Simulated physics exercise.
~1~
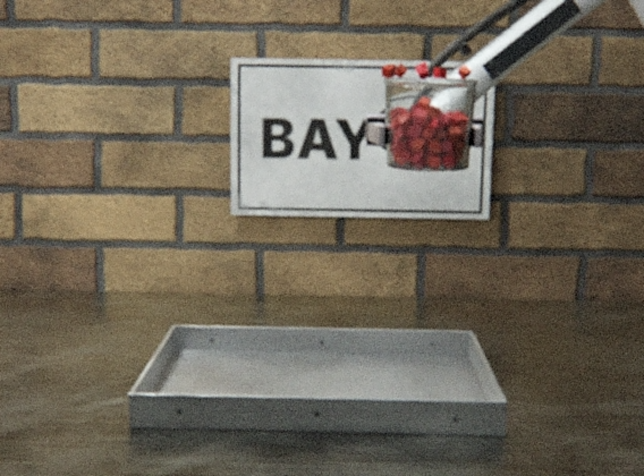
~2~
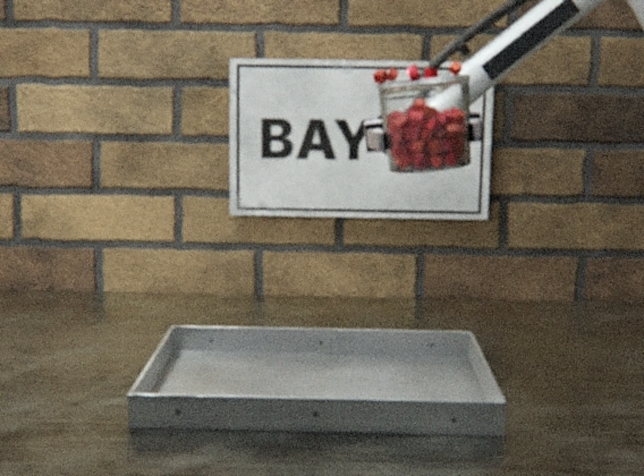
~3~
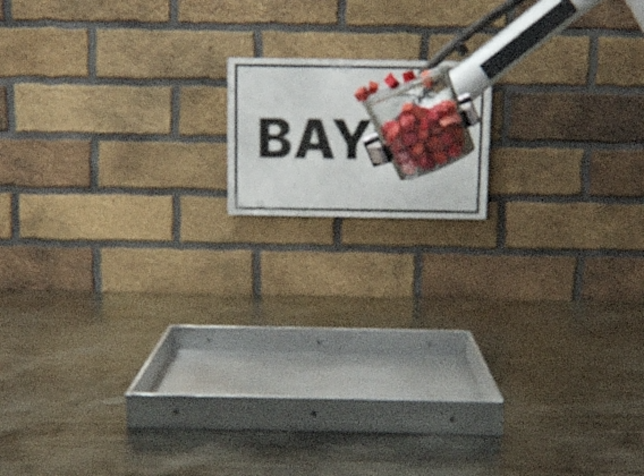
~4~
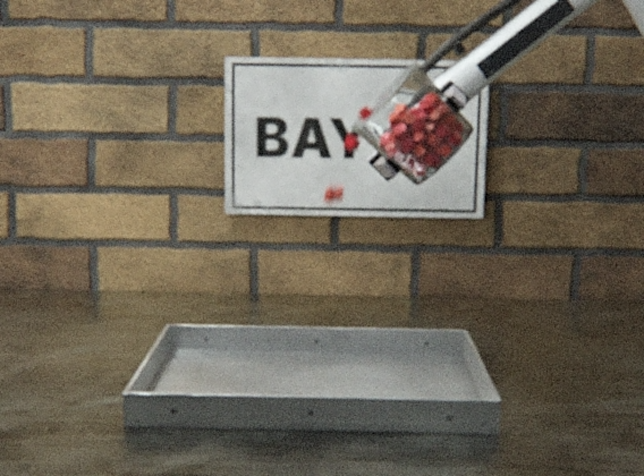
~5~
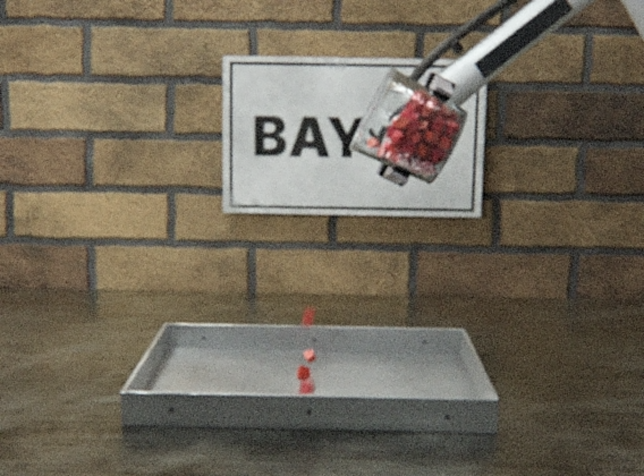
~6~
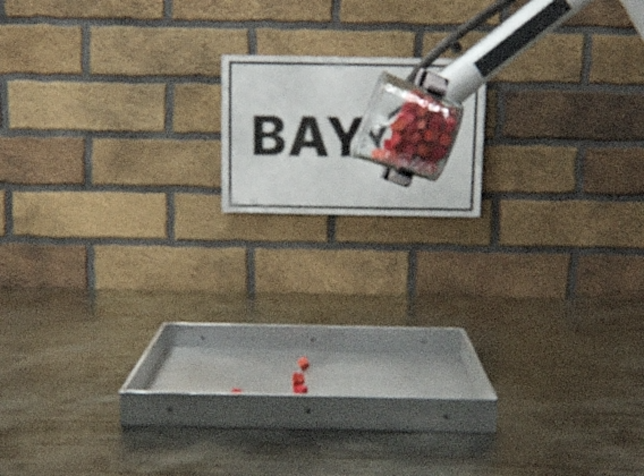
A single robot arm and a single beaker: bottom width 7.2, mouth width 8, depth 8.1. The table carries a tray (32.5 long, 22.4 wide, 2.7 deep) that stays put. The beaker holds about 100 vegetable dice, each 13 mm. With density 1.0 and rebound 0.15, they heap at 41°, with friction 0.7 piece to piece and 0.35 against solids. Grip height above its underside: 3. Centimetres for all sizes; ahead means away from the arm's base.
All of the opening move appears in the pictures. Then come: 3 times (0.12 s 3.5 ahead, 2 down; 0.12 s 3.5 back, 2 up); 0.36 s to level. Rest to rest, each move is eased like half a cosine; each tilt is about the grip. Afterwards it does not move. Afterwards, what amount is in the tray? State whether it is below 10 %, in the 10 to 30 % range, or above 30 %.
It is in the 10 to 30 % range.
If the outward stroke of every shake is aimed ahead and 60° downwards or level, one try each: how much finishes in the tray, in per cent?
First try about 5 %, second try about 45 %.
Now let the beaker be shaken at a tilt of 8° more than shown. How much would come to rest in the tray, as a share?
Roughly 40 percent then.
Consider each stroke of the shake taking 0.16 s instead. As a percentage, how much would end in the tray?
In that case around 5 per cent.
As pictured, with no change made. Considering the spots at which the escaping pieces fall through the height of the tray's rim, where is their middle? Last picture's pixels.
Near (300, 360).
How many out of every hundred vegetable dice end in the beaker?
About 80 percent.
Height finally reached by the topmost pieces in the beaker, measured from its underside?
I'd say close to 7.5 cm.
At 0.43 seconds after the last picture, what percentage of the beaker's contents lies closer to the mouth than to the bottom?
Roughly 40 per cent.
Then, 0.43 s after the last picture, tilted 71° forward, highest piece 27 above the table; 92 in the beaker, 7 in the tray, 3 in flight or on a rim.
Then, 0.86 s after the last picture, tilted 46° forward, highest piece 27 above the table; 83 in the beaker, 17 in the tray, 2 in flight or on a rim.
Then, 1.28 s after the last picture, level, highest piece 30 above the table; 83 in the beaker, 19 in the tray.
Then, 2.33 s after the last picture, level, highest piece 30 above the table; 83 in the beaker, 19 in the tray.
Final count, 83 in the beaker, 19 in the tray. That is 19 % in the tray.
